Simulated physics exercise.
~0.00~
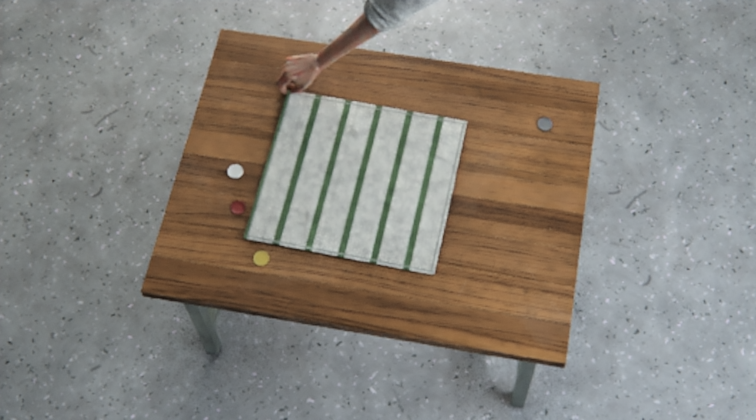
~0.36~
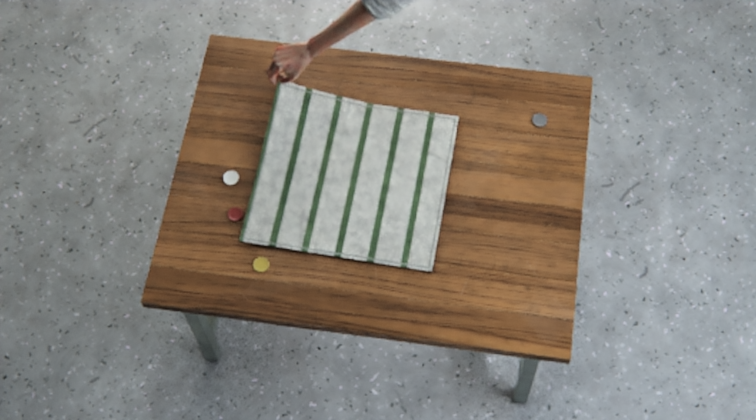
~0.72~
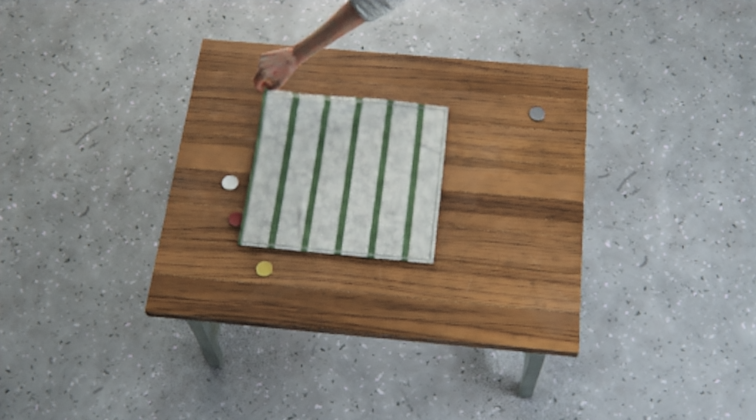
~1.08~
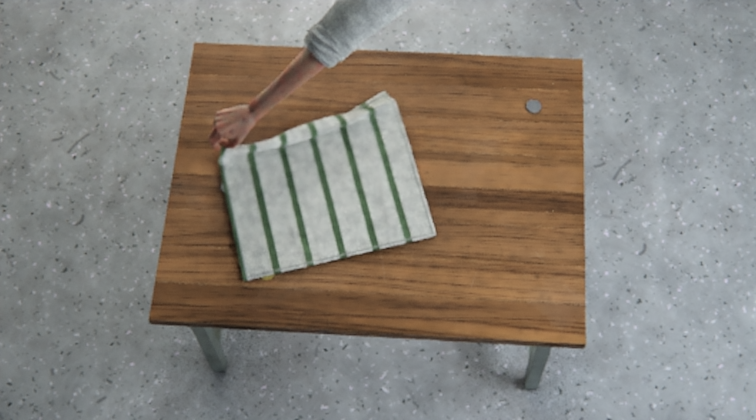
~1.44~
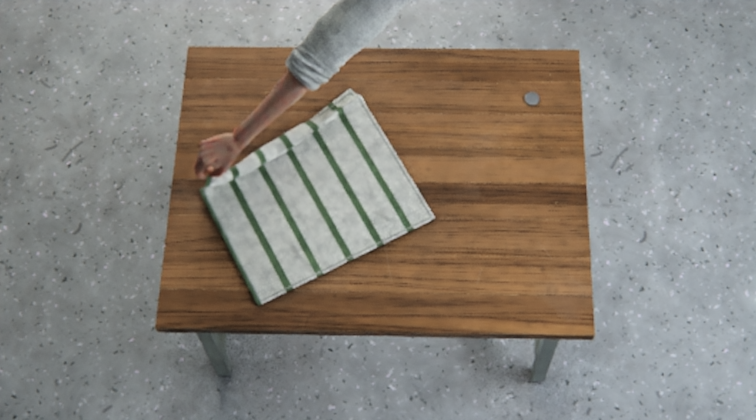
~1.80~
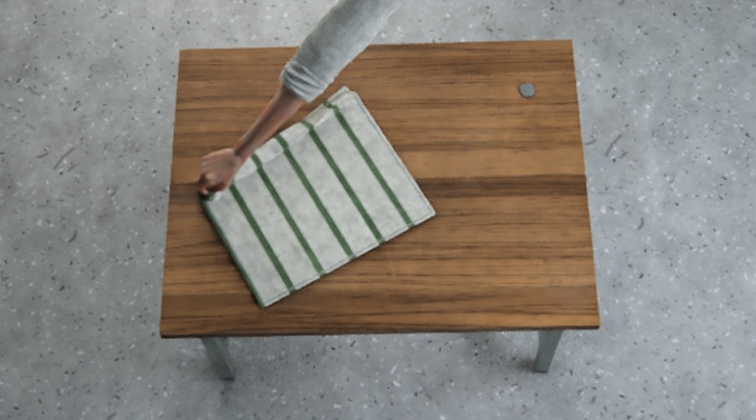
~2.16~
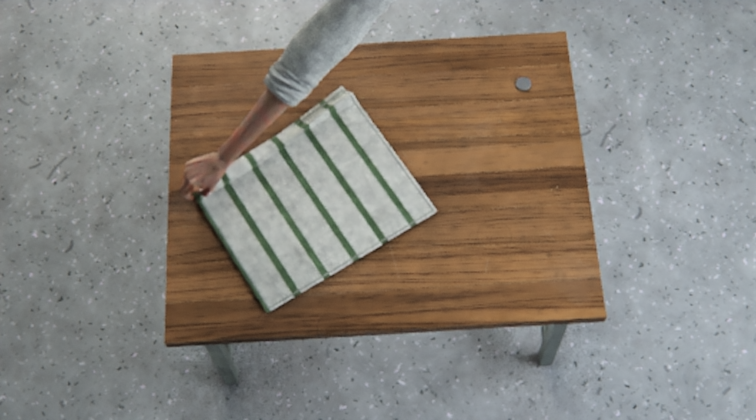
On a wooden side table, a hand pinches the corner of a green-striped white towel and drags it left and toward the near side, covering a white badge, a red badge and a yellow disc, and ends with the towel lying askew and the grey button still showing.
